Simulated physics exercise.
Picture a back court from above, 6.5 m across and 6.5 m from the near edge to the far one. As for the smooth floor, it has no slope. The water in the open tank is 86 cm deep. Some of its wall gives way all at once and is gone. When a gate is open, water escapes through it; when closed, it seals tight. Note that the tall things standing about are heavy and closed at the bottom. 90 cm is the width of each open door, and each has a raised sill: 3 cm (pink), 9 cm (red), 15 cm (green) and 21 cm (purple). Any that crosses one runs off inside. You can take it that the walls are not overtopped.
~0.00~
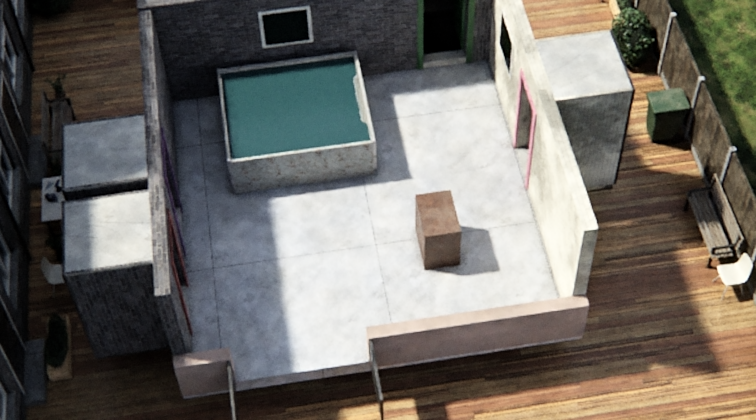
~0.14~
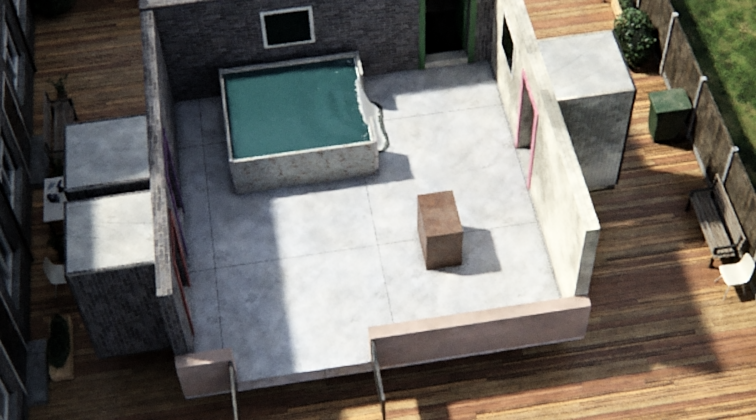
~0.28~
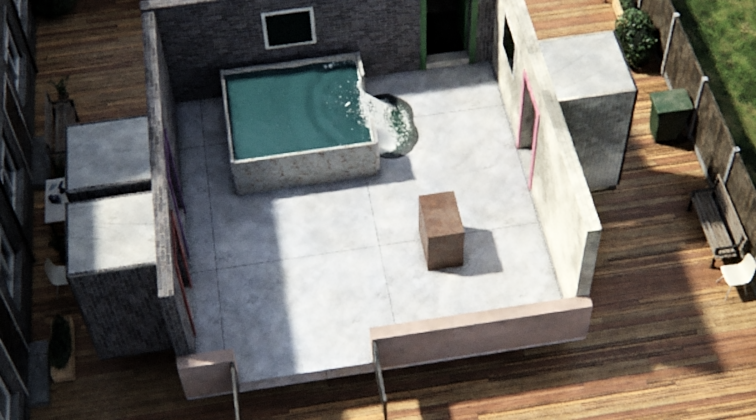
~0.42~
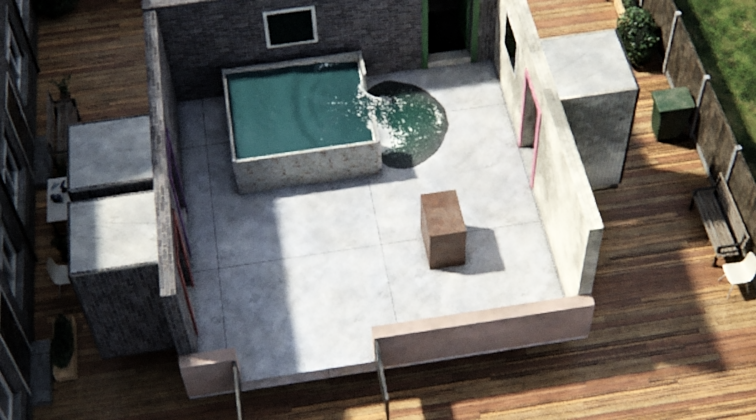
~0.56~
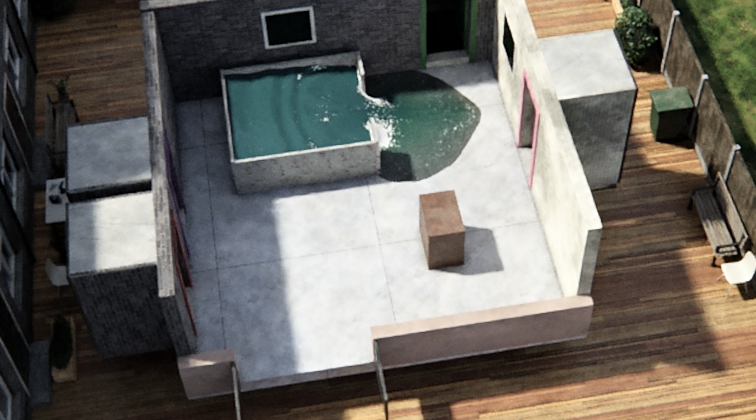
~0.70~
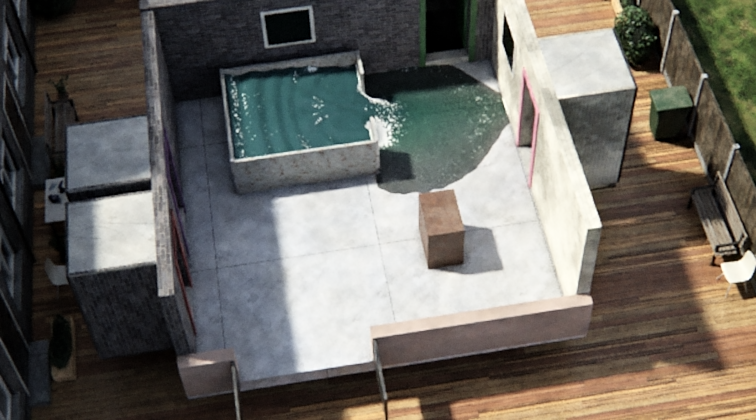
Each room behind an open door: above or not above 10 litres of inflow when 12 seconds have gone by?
In the end the pink door lets in a larger amount than the limit. The red door lets in a larger amount than the limit. The green door lets in a larger amount than the limit. The purple door lets in a smaller amount than the limit.
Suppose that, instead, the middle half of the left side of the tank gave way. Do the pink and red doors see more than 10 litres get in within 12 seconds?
Result against the limit at pink: Limit broken; result at red: Limit held.
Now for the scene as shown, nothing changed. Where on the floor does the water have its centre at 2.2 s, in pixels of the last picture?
The water is centred near (358, 133).
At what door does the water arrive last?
It's the purple door that comes last.
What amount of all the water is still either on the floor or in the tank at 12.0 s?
It comes to near 76 per cent.
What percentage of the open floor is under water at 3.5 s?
Covered: Roughly 40 %.
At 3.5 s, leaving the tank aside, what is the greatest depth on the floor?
Depth max: Approx. 34 cm.
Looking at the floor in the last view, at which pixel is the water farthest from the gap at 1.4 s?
Point: Roughly (534, 206) in the last view.
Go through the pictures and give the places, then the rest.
The open tank at (295, 108) is whole and still, 86 cm deep, in the first frame.
The front is at (371, 105), 0.6 m from the gap at (366, 119); 0.2 m2 of floor is under water; 86 cm left at the back of the open tank, in the second frame.
Water pours out at (367, 120) and has run 1.0 m, to (402, 103); typically 14 cm deep outside, 86 cm at the open tank's back, in the third frame.
Water pours out at (369, 119) and has run 1.5 m, to (438, 106); typically 10 cm deep outside, 86 cm at the open tank's back, in the fourth frame.
Water pours out at (367, 120) and has run 2.2 m, to (474, 108); typically 7 cm deep outside, 86 cm at the open tank's back, in the fifth frame.
The front is at (501, 97), 2.8 m from the gap at (367, 118); 6.7 m2 of floor is under water; 82 cm left at the back of the open tank, in the sixth frame.
After 1.4 s water covers 25 % of the floor and is deepest (64 cm) near (490, 63); pink door 21 cm at the sill, 23 L in, red door not reached, green door 24 cm at the sill, 0 L in, purple door not reached.
After 2.2 s water covers 30 % of the floor and is deepest (47 cm) near (488, 117); pink door 22 cm at the sill, 132 L in, red door not reached, green door 35 cm at the sill, 61 L in, purple door not reached.
After 3.5 s water covers 40 % of the floor and is deepest (34 cm) near (495, 109); pink door 16 cm at the sill, 274 L in, red door not reached, green door 31 cm at the sill, 227 L in, purple door not reached.
After 7.0 s water covers 90 % of the floor and is deepest (24 cm) near (561, 292); pink door 11 cm at the sill, 470 L in, red door 13 cm at the sill, 4 L in, green door 18 cm at the sill, 360 L in, purple door 6 cm at the sill, 0 L in.
After 12.0 s water covers 100 % of the floor and is deepest (20 cm) near (176, 107); pink door 10 cm at the sill, 636 L in, red door 13 cm at the sill, 49 L in, green door 9 cm at the sill, 366 L in, purple door 10 cm at the sill, 0 L in.
